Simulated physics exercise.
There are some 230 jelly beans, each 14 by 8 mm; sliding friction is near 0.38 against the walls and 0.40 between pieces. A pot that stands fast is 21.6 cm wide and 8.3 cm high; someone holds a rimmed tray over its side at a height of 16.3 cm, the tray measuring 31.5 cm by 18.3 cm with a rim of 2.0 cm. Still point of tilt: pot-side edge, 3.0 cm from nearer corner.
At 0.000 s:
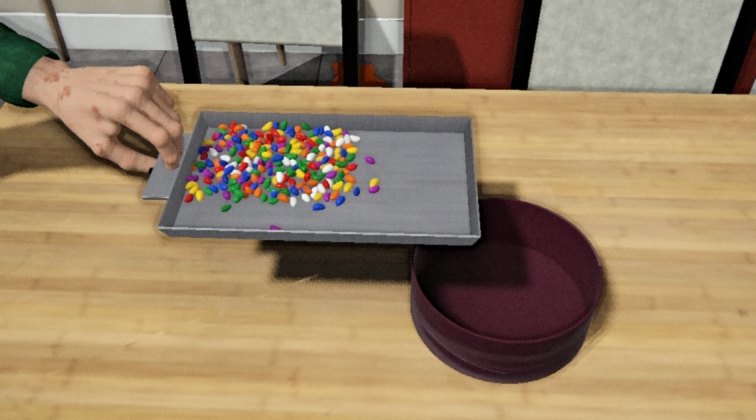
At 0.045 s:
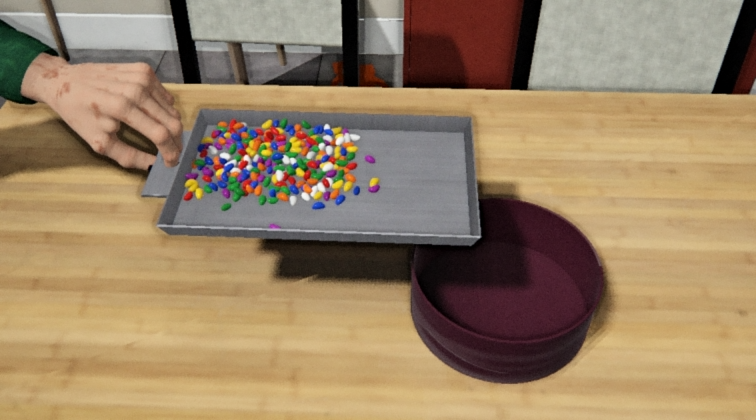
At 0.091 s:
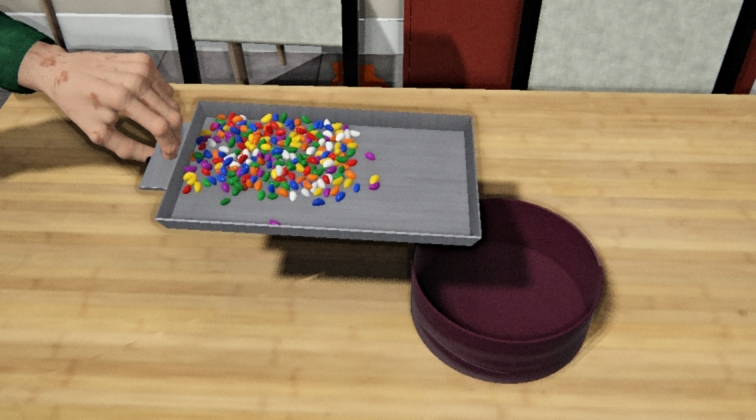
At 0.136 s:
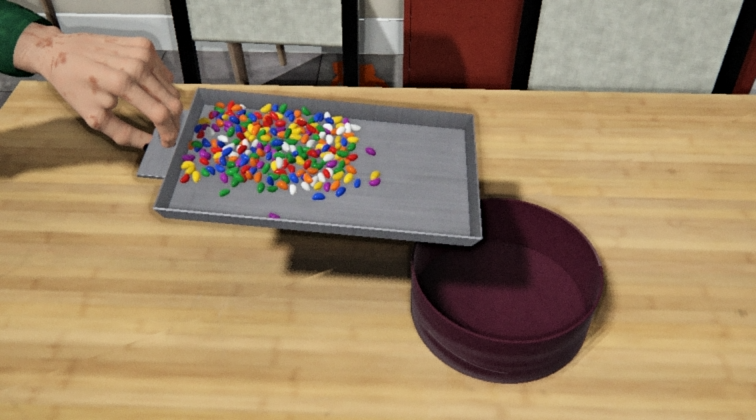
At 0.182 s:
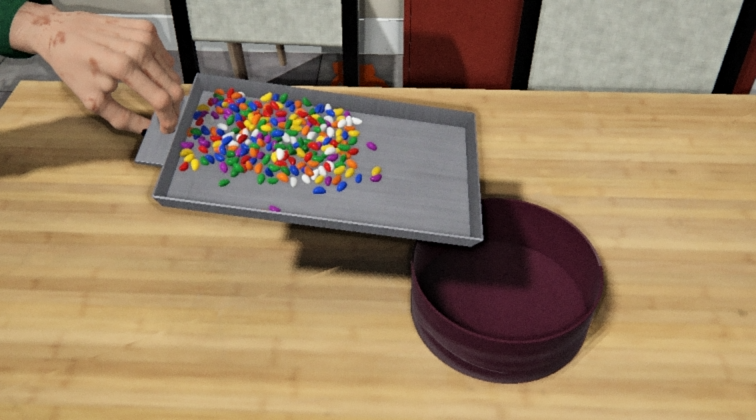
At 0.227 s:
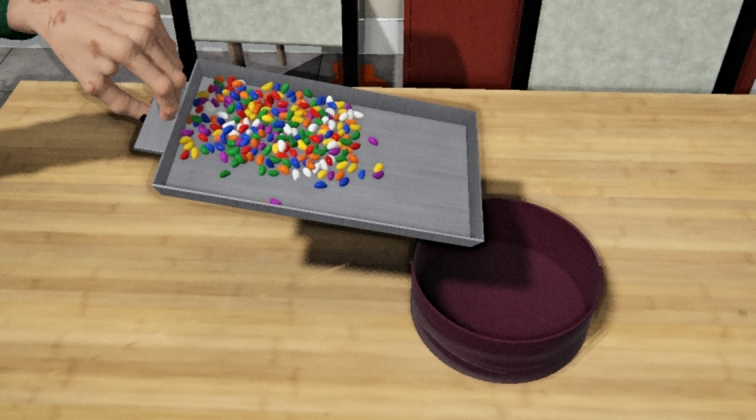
On a light wooden table, a hand at the left holds a gray rimmed tray of multicolored jelly beans level, its right end over the side of a dark maroon pot. The hand then raises the tray's left end, slowly at first and then faster, slanting it down toward the right while the beans stay bunched on the left.
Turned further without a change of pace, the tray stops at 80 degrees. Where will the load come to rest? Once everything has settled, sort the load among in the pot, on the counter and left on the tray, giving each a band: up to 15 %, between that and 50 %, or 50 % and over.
Pot: 50 % and over; counter: Up to 15 %; tray: Up to 15 %.
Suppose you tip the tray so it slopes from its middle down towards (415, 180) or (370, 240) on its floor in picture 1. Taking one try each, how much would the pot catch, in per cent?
Roughly 60 per cent on the first try and 60 per cent on the second.
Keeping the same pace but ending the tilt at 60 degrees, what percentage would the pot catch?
In that case, near 75 percent.
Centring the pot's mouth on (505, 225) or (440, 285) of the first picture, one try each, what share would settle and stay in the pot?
First try about 45 per cent, second try about 45 per cent.
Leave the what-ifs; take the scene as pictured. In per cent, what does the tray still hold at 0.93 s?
Some 35 per cent of the load.
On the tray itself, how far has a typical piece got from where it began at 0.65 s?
I'd say close to 10 centimetres.
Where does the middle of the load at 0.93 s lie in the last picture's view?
Load centre, approx.: (522, 249) px.
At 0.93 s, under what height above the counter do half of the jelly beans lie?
The halfway mark is near 14 cm.
After 0.65 s, tilt 45 degrees; the tray holds 100 %, the pot 0 %.
Then, at 0.93 s, tilt 66 degrees; the tray holds 35 %, the pot 30 %.
Then, at 1.32 s, tilt 80 degrees; the tray holds 10 %, the pot 85 %.
By 2.5 s all is still; pot 95 %, counter 0 %, tray 0 %.
